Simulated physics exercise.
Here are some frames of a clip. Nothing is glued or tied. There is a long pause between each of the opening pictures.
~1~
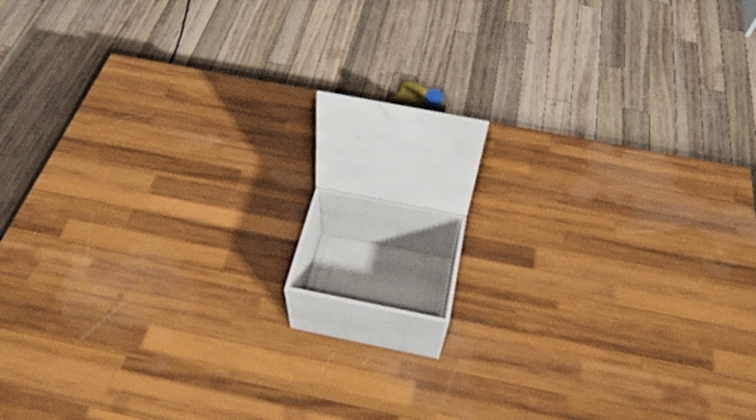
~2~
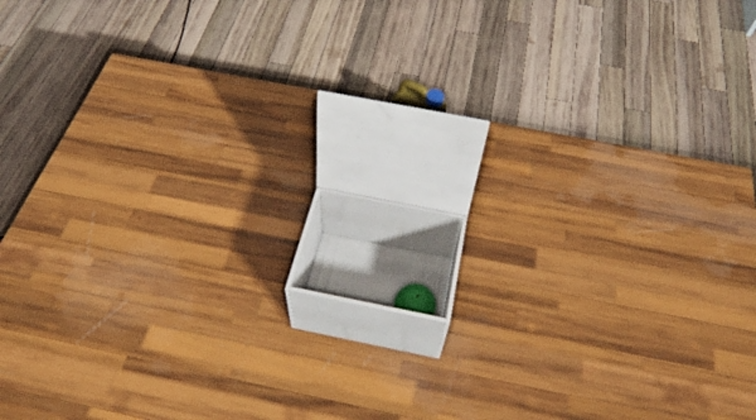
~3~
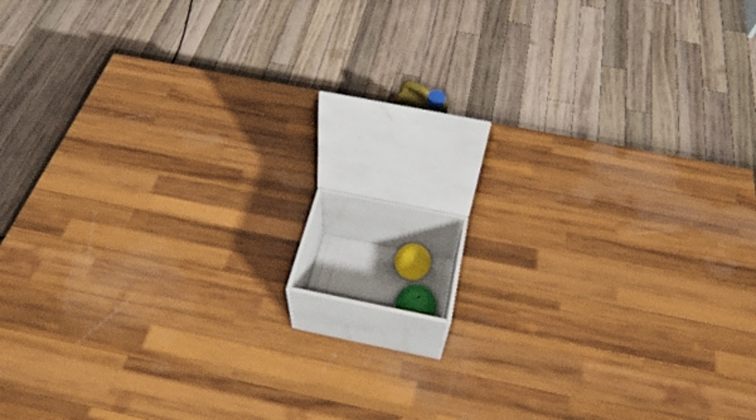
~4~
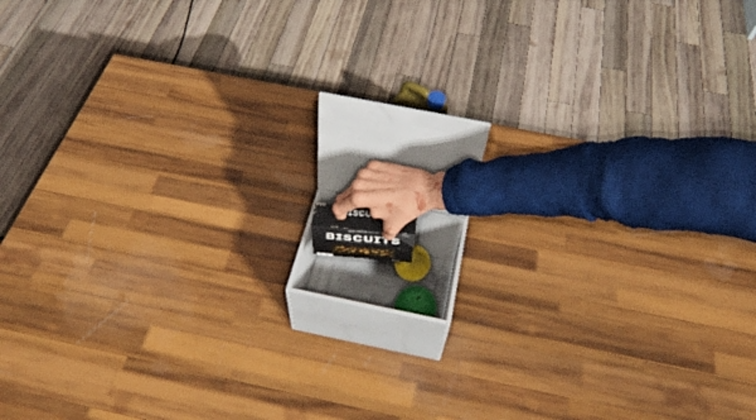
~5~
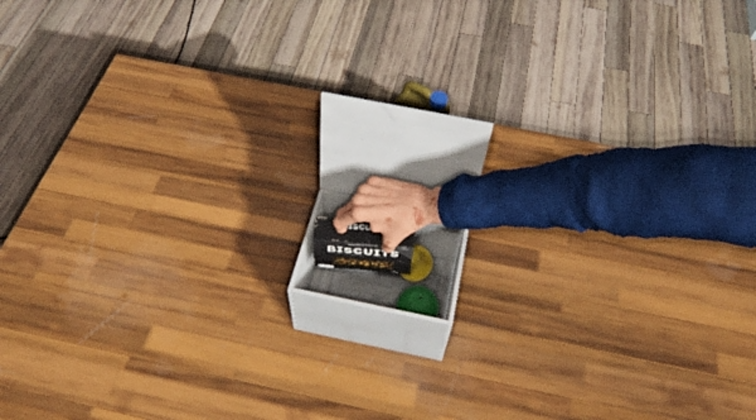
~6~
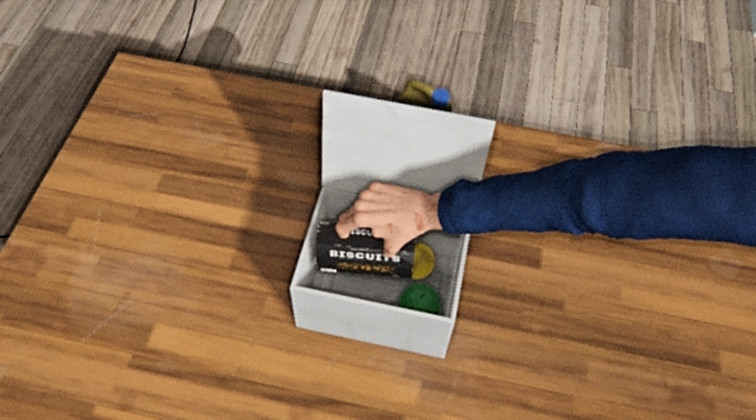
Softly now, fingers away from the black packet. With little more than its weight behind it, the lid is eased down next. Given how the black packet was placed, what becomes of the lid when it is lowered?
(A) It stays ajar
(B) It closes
It closes.
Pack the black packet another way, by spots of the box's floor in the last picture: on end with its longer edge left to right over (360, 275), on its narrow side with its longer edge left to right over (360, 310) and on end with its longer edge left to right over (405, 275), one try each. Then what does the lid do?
Trial 1: Lid propped open. Trial 2: Lid fully lowered. Trial 3: Lid fully lowered.
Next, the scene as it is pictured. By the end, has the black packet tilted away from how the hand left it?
Result: It leans over.
Then, 0.40 s after the last picture, black packet on its side near (377, 284); yellow lemon rolled a little; green apple rolled a little.
Then, 1.30 s after the last picture, lid 78° above the rim; black packet on its side near (371, 295); yellow lemon rolled a little; green apple rolled a little.
Then, 1.80 s after the last picture, lid 44° above the rim; black packet on its side near (372, 296); yellow lemon rolled a little; green apple rolled a little.
Then, 2.10 s after the last picture, lid 18° above the rim; black packet on its side near (372, 296); yellow lemon rolled a little; green apple rolled a little.
At rest, lid shut; tipped over in the box, black packet; the other 2 in place. Seen from the same camera at the end, black packet near (373, 296).
